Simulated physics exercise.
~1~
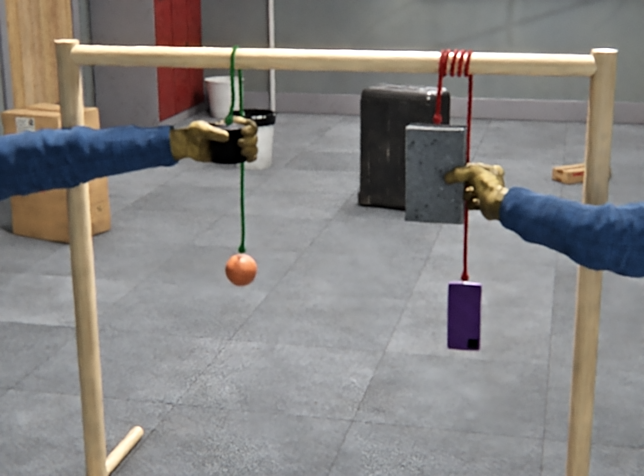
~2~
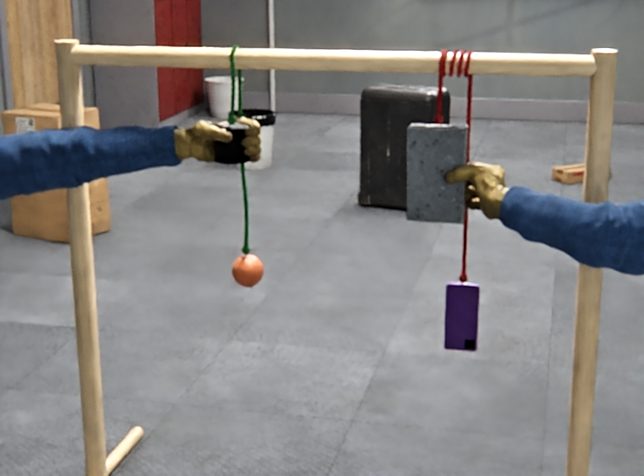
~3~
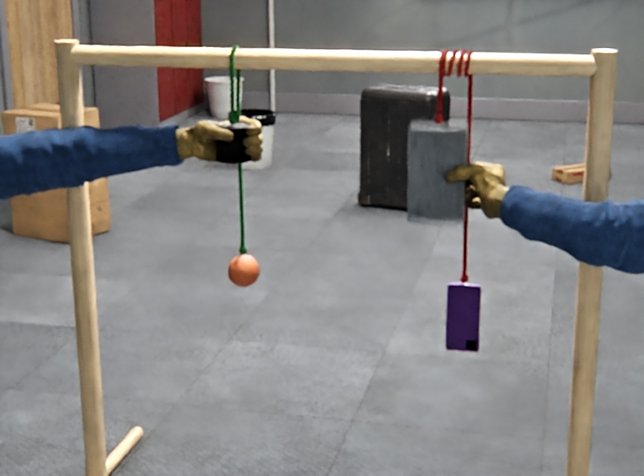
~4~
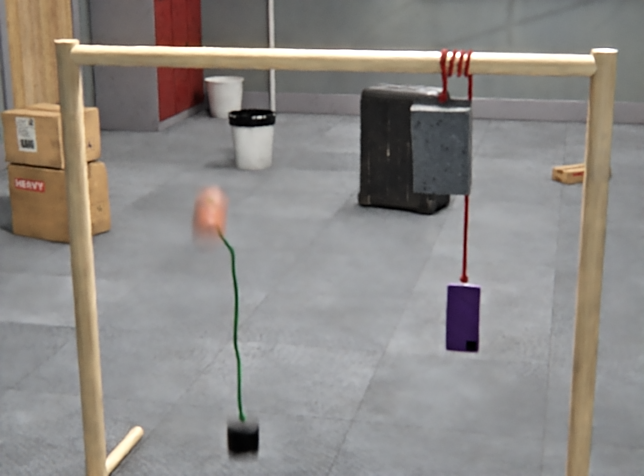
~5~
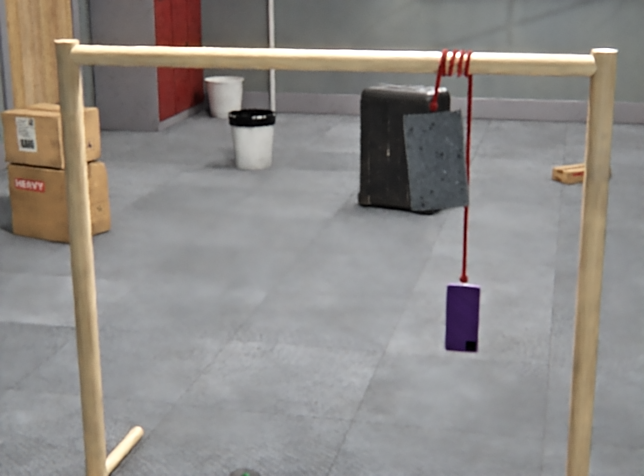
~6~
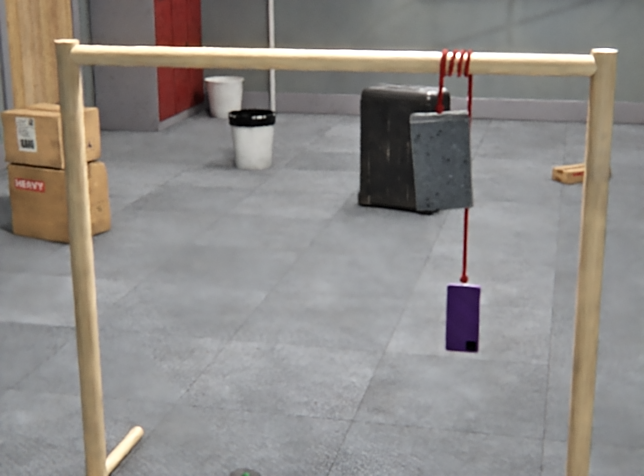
In a gym-like room, two gloved hands held a black object and a grey slab on cords over a wooden rail, then let go; the black object dropped, pulling its green cord and orange ball down, while the slab swayed but stayed hanging.
